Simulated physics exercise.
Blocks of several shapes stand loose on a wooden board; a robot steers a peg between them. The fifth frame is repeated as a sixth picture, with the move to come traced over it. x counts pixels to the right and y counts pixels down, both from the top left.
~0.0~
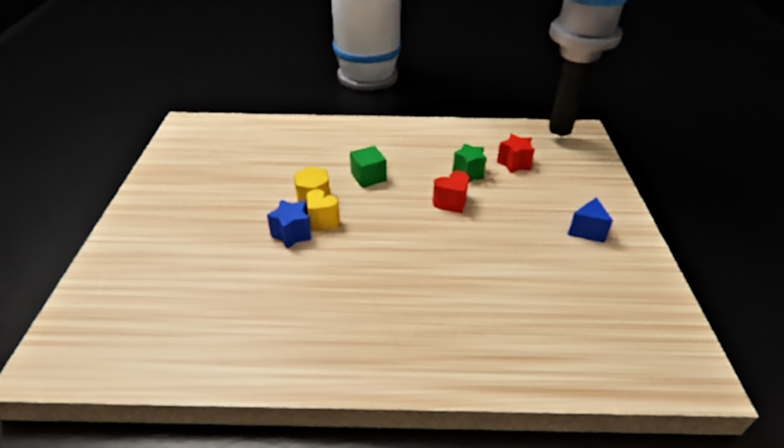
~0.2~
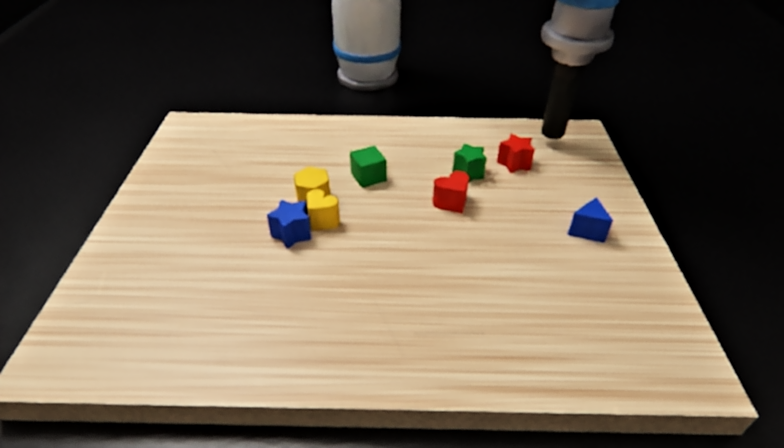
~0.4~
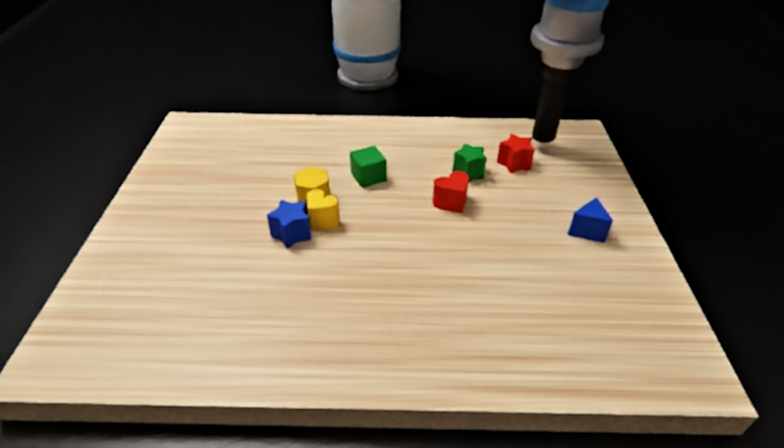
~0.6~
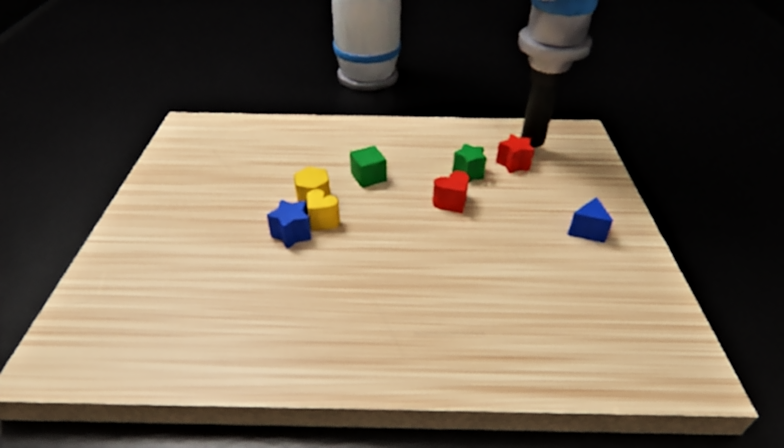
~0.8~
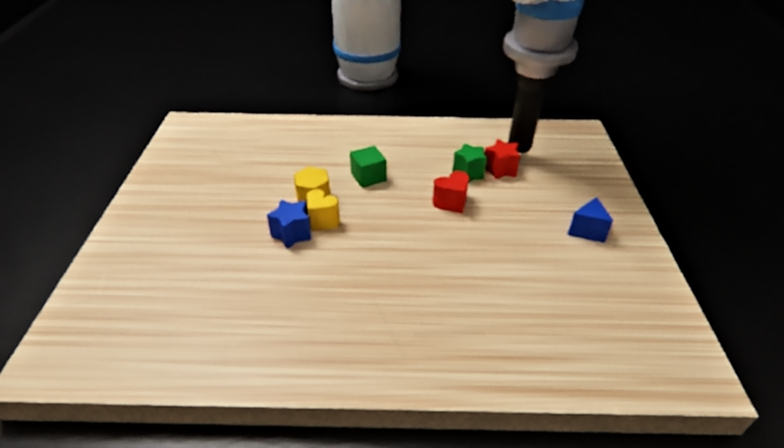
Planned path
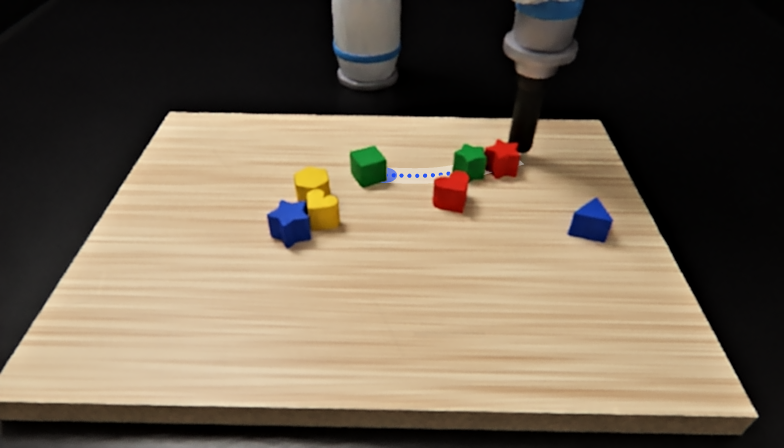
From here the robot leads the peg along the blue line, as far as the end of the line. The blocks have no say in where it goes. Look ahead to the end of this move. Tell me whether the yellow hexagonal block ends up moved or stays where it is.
The yellow hexagonal block keeps its place.
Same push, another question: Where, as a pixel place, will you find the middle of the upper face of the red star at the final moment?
It should be at about (485, 162).
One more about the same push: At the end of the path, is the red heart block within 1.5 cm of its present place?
I believe so.
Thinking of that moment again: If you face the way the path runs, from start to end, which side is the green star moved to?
The left.
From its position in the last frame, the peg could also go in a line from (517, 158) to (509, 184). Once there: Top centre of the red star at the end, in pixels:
(488, 164)
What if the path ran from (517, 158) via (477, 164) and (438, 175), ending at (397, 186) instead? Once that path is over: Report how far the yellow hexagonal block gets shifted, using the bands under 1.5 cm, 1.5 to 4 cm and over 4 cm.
That one ends up within 1.5 cm of where it is now.
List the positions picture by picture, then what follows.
Peg's lower end (560, 131); yellow hexagonal block (311, 176); green four-sided block (368, 155); red heart block (454, 180); green star (472, 152); red star (519, 142), in the first frame.
Peg (552, 134); blocks still, in the second frame.
Peg (543, 138); blocks still, in the third frame.
Peg (532, 142); blocks still, in the fourth frame.
Peg (519, 148); yellow hexagonal block (311, 176); green four-sided block (368, 155); red heart block (454, 180); green star (472, 152); red star (504, 148), in the fifth frame.
Drawn move, from (517, 158) through (456, 173) to (384, 175).
The first path, step by step. One third of the way, peg (478, 158); green star (457, 156), turned 45° clockwise; red star (488, 161), turned 35° anticlockwise.
Two thirds of the way, peg (433, 165); red heart block (452, 184); green star (430, 168); red star (485, 162), turned 55° anticlockwise.
At the end, peg (384, 165); yellow hexagonal block still; green four-sided block (355, 154); red heart block (452, 184); green star (426, 169), turned 30° anticlockwise; red star (485, 162), turned 55° anticlockwise.
